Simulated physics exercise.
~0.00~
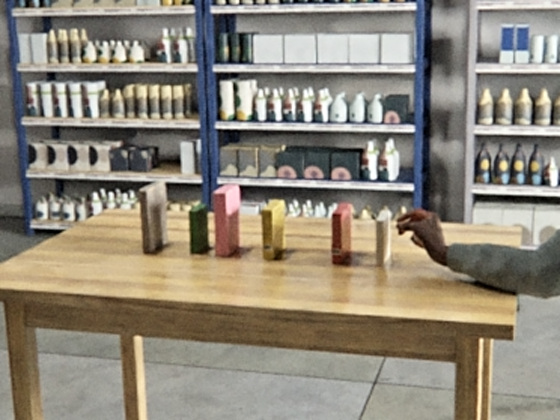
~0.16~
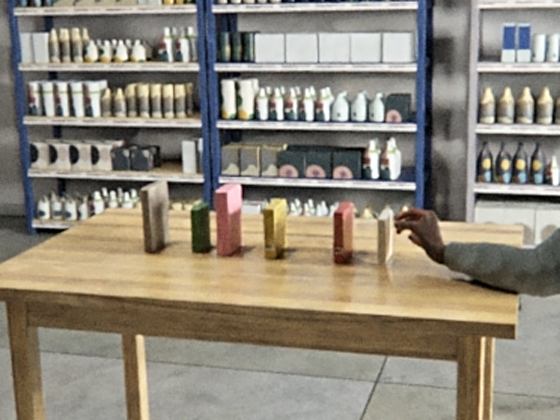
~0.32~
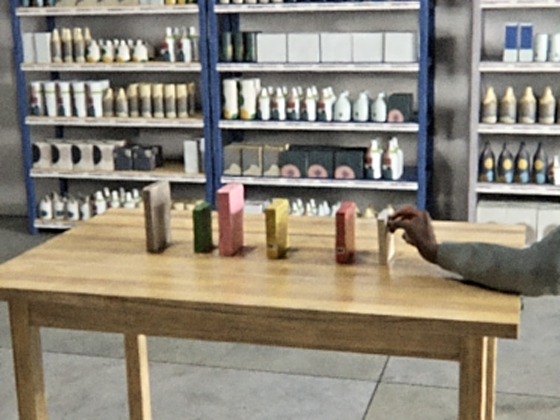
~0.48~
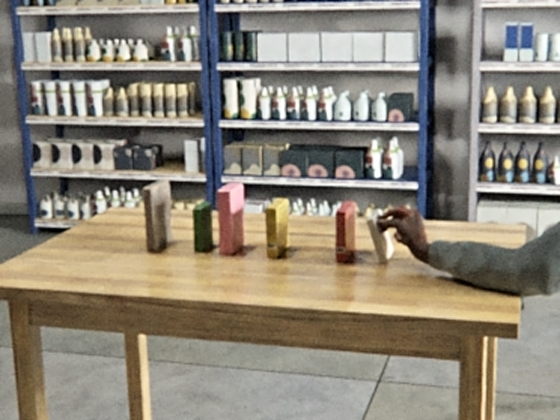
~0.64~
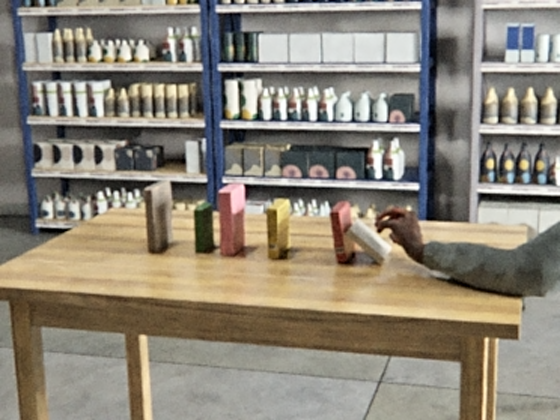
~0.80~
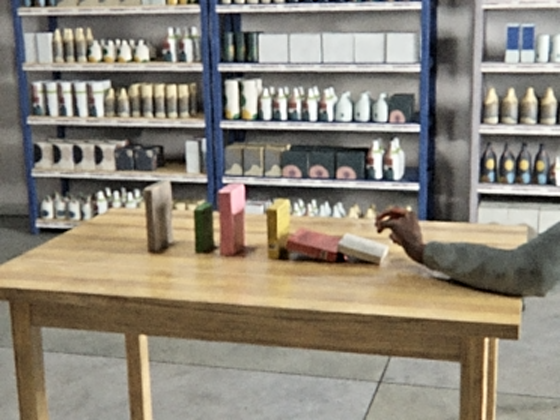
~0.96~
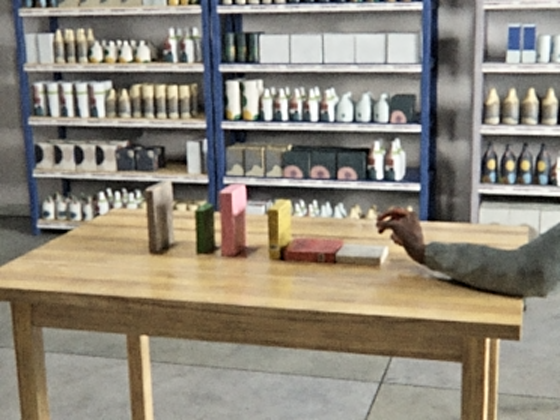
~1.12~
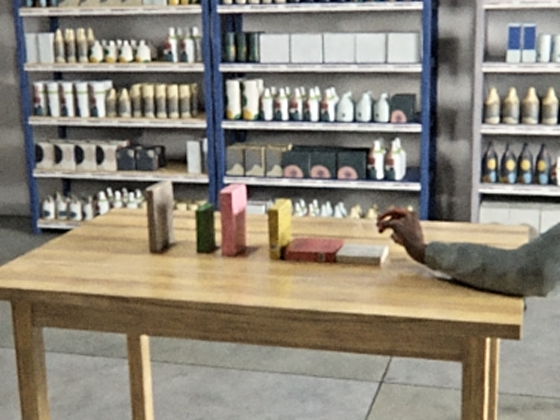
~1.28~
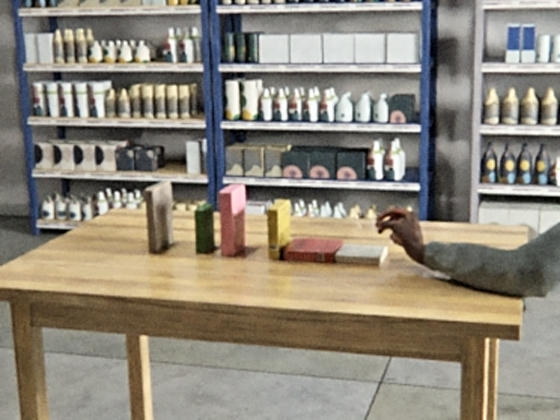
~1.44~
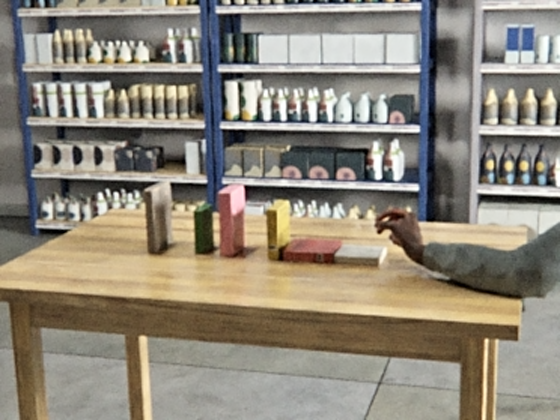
At first, six upright blocks and packets stand in a spaced row on a wooden table, with shelves of bottles and boxes behind, while a hand reaches in from the right to the white block at the row's end. The fingers tip the white block to the left until it leans against the red packet. The red packet tilts left too, and both topple over. They settle flat on the table, end to end, beside the yellow packet. The hand stays raised near them, while the grey, green and pink boards and the yellow packet remain standing.
